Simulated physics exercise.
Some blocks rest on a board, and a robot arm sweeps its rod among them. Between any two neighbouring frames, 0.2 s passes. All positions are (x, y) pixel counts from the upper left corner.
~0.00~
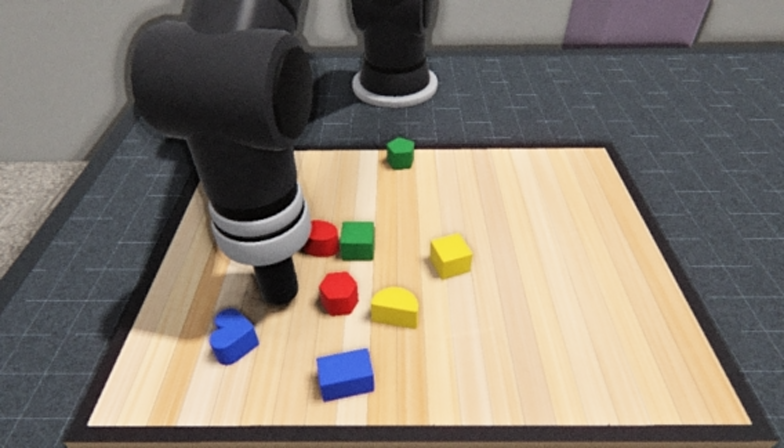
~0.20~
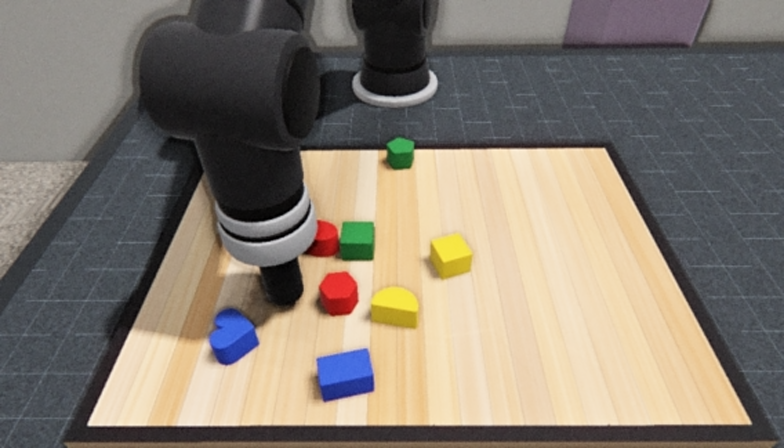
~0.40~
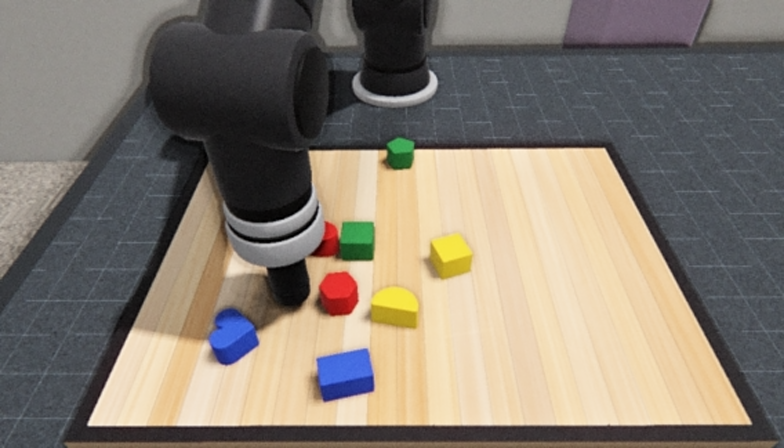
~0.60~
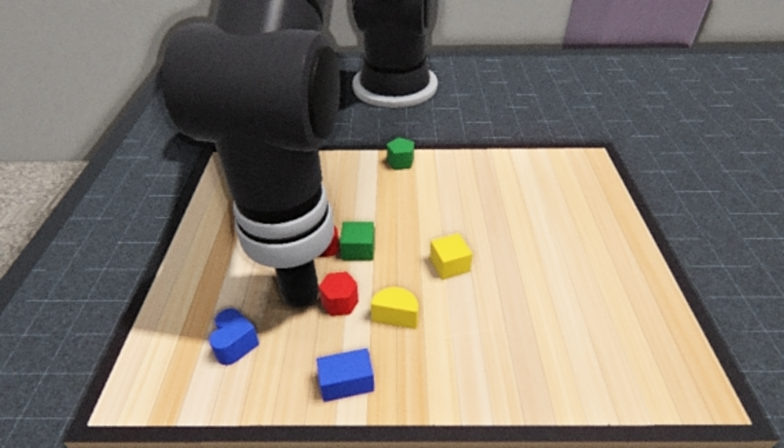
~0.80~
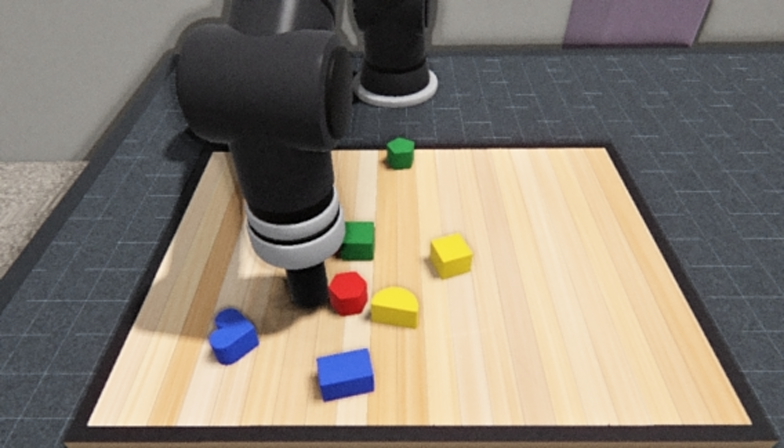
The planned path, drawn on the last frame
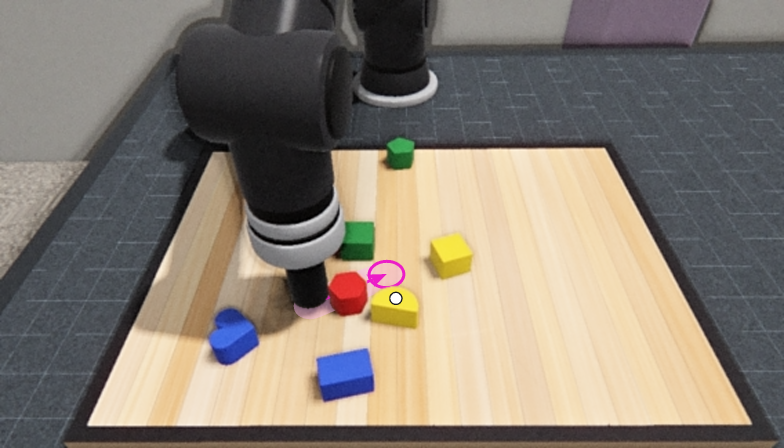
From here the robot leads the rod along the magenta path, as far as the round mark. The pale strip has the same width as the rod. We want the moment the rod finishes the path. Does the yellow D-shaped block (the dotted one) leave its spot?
Yes, it checks out.
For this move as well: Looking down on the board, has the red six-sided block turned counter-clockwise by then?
In short: No.
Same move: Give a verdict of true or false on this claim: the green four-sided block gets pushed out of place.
False
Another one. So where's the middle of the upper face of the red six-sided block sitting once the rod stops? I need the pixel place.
Around (404, 279).
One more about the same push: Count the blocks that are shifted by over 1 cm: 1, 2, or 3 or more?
Two will move.
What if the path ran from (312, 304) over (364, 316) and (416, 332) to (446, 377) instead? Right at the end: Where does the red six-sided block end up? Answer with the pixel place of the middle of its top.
At roughly (398, 276).
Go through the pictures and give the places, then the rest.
The first frame shows rod tip at (281, 292); block tops, red six-sided block at (338, 284); green four-sided block at (357, 231); yellow D-shaped block at (396, 298).
The second frame shows rod at (286, 292); blocks unchanged.
The third frame shows rod at (293, 293); blocks unchanged.
The fourth frame shows rod at (301, 294); blocks unchanged.
The fifth frame shows rod at (311, 295); red six-sided block at (347, 284); green four-sided block at (357, 231); yellow D-shaped block at (396, 298).
Path on the board, in a line from (312, 304) to (386, 274); the dot is on the yellow D-shaped block.
What follows on the original path. Halfway along, rod at (350, 279); red six-sided block at (382, 280), turned 50° clockwise; yellow D-shaped block at (404, 303).
At the end, rod at (386, 265); red six-sided block at (404, 279), turned 100° clockwise; green four-sided block in place; yellow D-shaped block at (408, 307).
